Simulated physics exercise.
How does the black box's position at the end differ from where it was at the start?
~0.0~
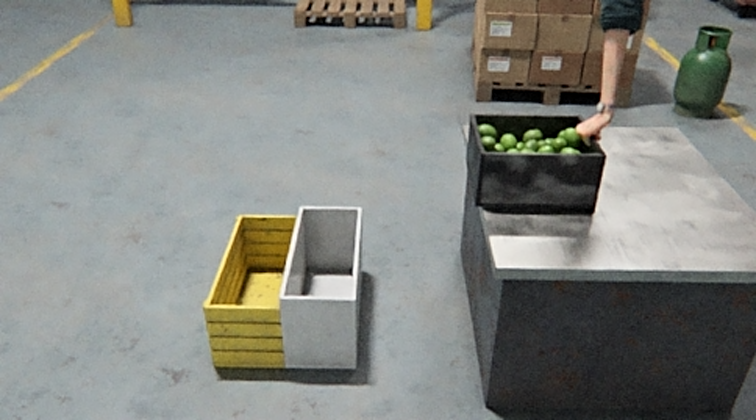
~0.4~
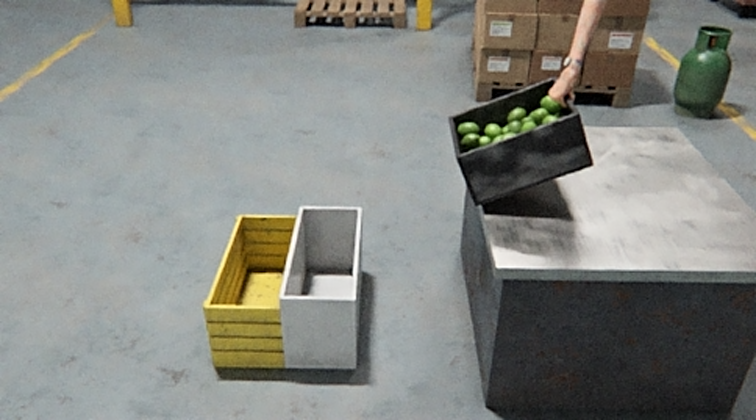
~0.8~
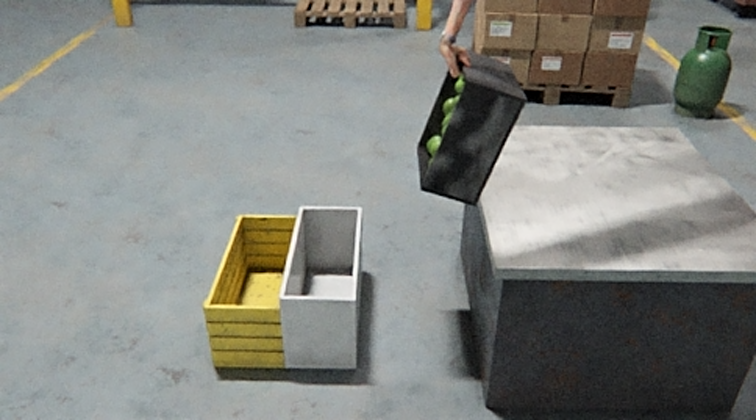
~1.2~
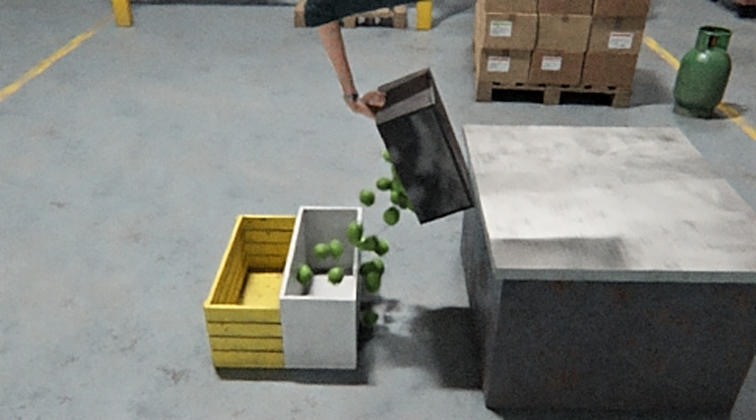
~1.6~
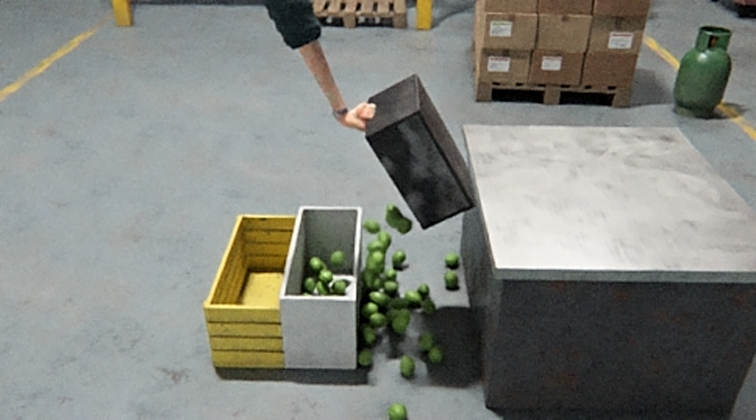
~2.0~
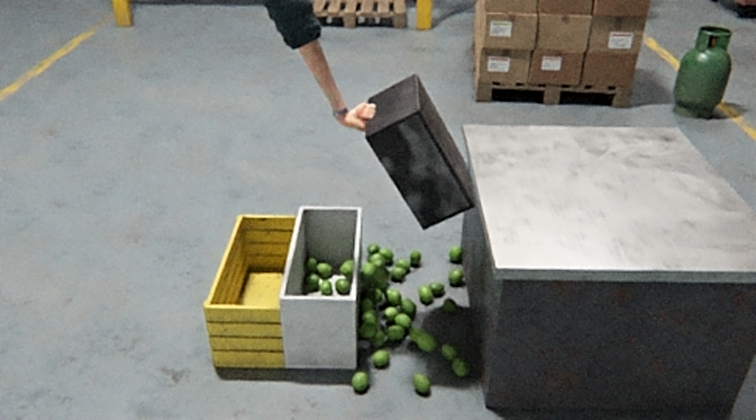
At the start it sits upright on the near left corner of the bench, full of limes. By the end it is farther left, held steeply tipped over beside the bench's left edge.
